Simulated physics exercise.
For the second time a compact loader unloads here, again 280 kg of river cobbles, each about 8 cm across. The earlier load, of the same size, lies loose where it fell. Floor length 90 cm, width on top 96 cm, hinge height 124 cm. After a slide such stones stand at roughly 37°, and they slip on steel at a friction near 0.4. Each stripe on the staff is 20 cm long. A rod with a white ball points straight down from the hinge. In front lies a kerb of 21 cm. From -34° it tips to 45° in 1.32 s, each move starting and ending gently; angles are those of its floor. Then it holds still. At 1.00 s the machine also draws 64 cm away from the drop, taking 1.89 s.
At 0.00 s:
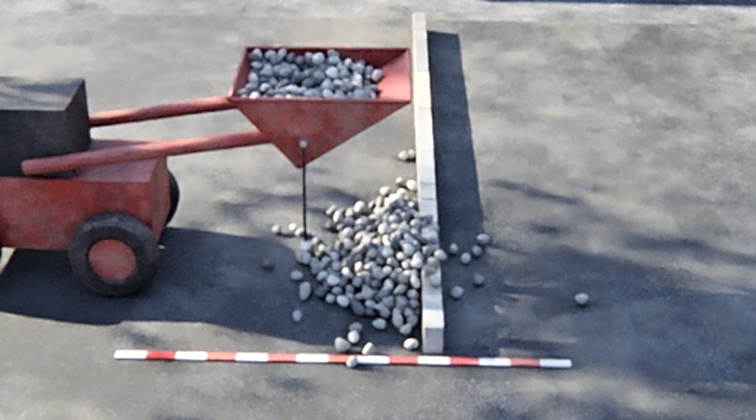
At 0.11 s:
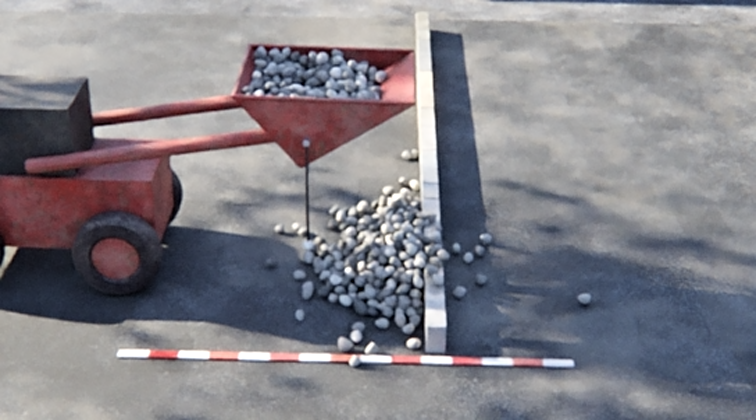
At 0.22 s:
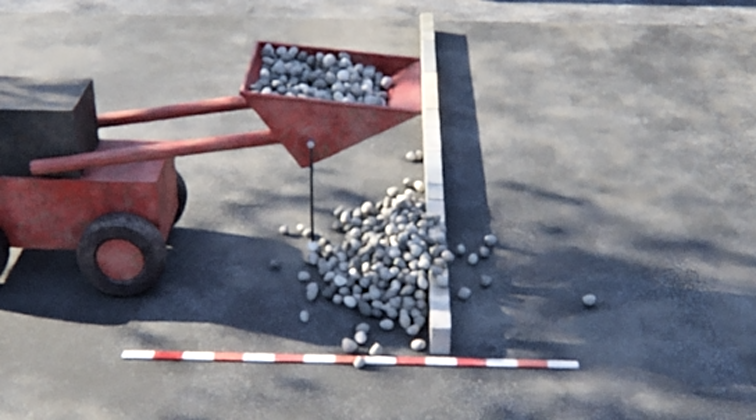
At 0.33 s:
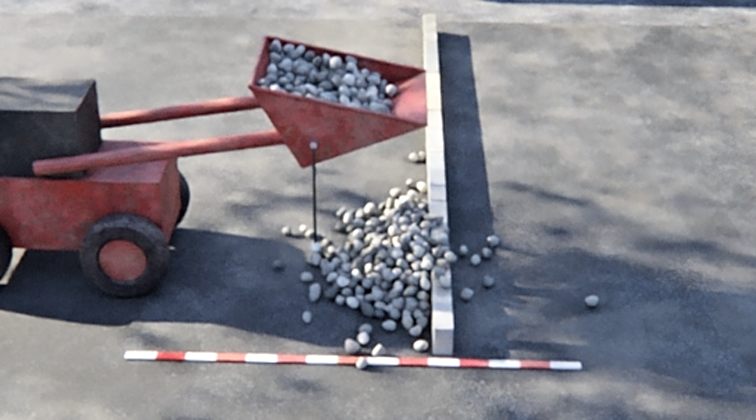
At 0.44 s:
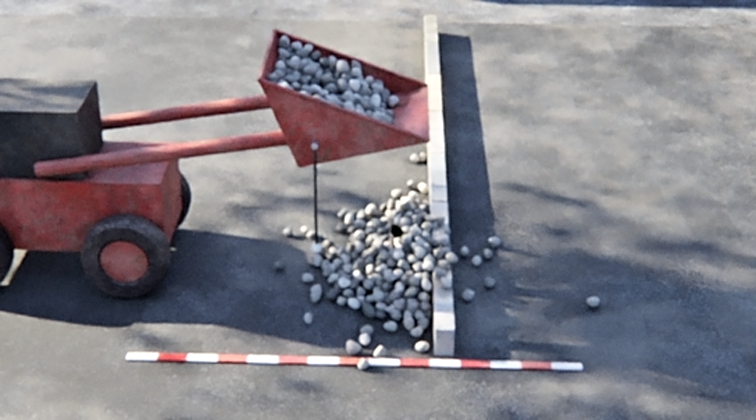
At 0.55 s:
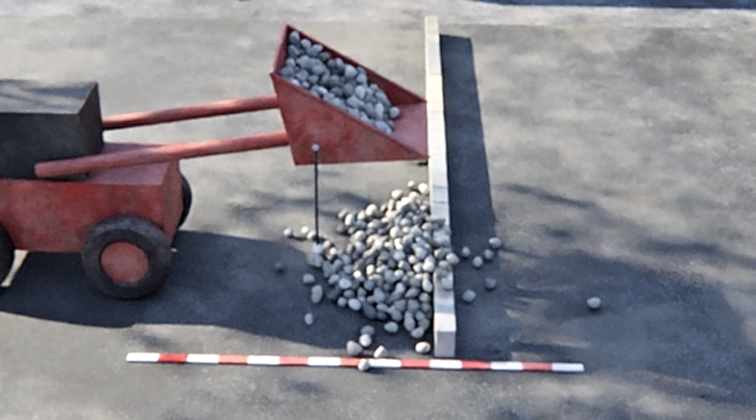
Red loader slowly tilting its raised bucket of grey cobbles forward above a loose heap of stones against a pale kerb.
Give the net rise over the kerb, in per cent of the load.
About 25 per cent.
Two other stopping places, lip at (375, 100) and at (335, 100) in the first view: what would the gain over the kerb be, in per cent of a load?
Near 0 per cent from the first place, 0 from the second.
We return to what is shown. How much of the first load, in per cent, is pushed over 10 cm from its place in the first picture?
About 15 per cent.
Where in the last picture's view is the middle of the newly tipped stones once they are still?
Their middle is at about (407, 250).
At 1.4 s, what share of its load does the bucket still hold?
About 30 per cent.
After 1.0 s the floor is at 33°; in per cent of one load, 99 in the bucket, 99 on this side of the kerb, 2 over the kerb; the foremost stones are at (491, 269).
After 1.4 s the floor is at 45°; in per cent of one load, 32 in the bucket, 164 on this side of the kerb, 5 over the kerb; the foremost stones are at (493, 268).
After 3.3 s the floor is at 45°; in per cent of one load, 0 in the bucket, 173 on this side of the kerb, 27 over the kerb; the foremost stones are at (620, 288).
After 5.9 s the floor is at 45°; in per cent of one load, 0 in the bucket, 173 on this side of the kerb, 27 over the kerb; the foremost stones are at (620, 288). Net gain over the kerb, 25.
